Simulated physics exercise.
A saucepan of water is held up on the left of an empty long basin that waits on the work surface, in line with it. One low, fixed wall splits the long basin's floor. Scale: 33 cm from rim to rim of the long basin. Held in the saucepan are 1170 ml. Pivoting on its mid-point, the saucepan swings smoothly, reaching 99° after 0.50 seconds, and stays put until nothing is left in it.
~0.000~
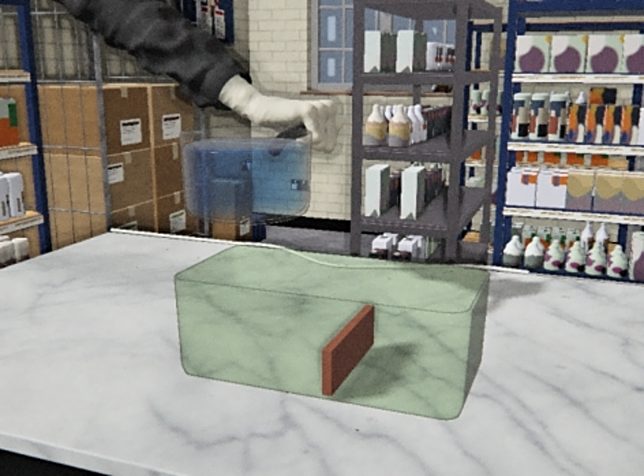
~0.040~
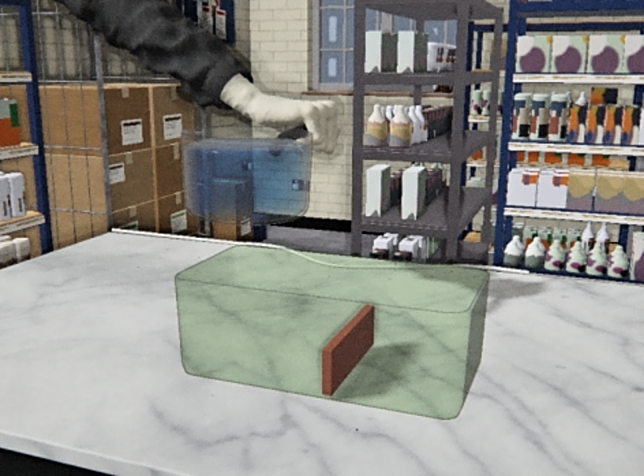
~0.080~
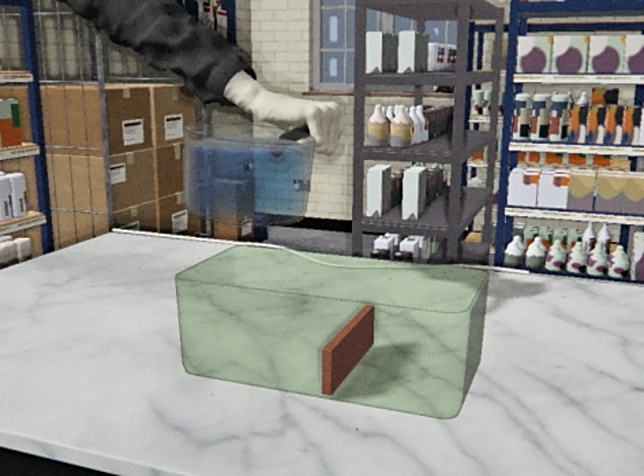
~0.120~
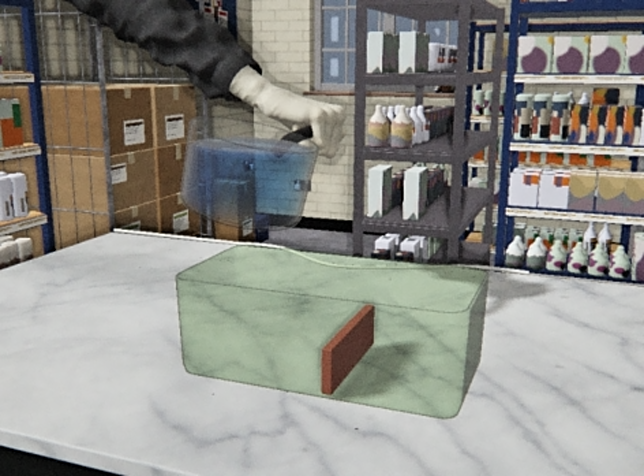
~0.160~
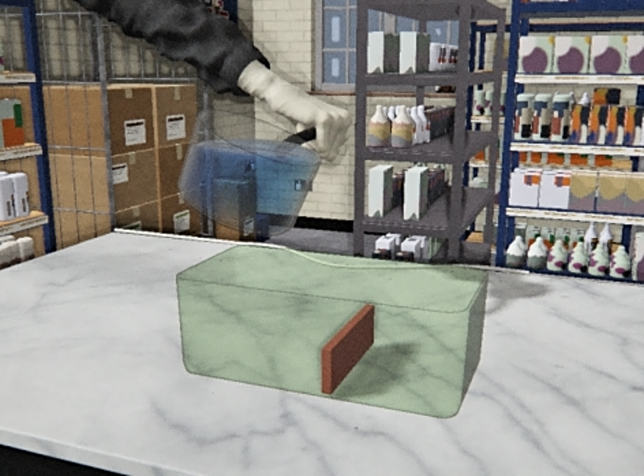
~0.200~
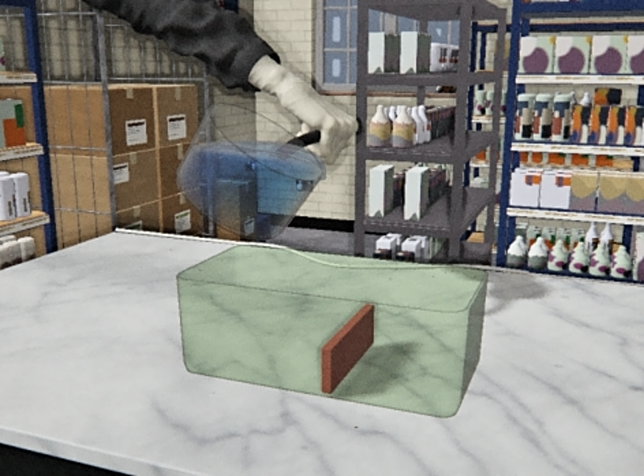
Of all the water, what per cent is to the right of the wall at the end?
I would say 41 percent.
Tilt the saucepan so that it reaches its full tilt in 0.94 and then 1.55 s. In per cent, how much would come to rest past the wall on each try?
The first try gives 60 percent and the second 65 percent.
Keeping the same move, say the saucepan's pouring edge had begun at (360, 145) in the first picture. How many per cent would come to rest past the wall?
85 %.
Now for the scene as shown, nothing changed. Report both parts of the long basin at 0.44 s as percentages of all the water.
Left: Around 9. Right: Around 22.
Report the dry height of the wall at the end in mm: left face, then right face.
On the left it's about 28 mm; on the right, about 28 mm.
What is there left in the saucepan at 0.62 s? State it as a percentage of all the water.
About 12 percent.
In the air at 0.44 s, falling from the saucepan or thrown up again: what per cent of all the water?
Close to 30 in a hundred.
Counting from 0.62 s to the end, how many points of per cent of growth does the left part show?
Roughly 20 per cent.
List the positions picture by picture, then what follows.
Tilt 0°; pouring edge (306, 136); surface from (195, 142) to (306, 147); the long basin's rim runs from (206, 261) to (480, 292); the wall's top is at (351, 327), in the first frame.
Tilt 2°; pouring edge (307, 138); surface from (196, 142) to (307, 148), in the second frame.
Tilt 6°; pouring edge (310, 144); surface from (199, 141) to (309, 150), in the third frame.
Tilt 13°; pouring edge (313, 154); surface from (201, 141) to (313, 153), in the fourth frame.
Tilt 23°; pouring edge (315, 167); surface from (200, 149) to (318, 159), in the fifth frame.
Tilt 34°; pouring edge (316, 181); surface from (198, 151) to (319, 172); 3 per cent is over the edge, in the sixth frame.
By 0.44 s the tilt is 96° and 38 per cent is still to pour, 9 is left of the wall and 23 right of it.
By 0.62 s the tilt is 99° and 11 per cent is still to pour, 38 is left of the wall and 42 right of it.
By 0.80 s the tilt is 99° and 3 per cent is still to pour, 49 is left of the wall and 42 right of it.
By 1.00 s the tilt is 99° and 1 per cent is still to pour, 56 is left of the wall and 41 right of it.
At rest 57 per cent lies left of the wall, 41 right of it and 1 outside.
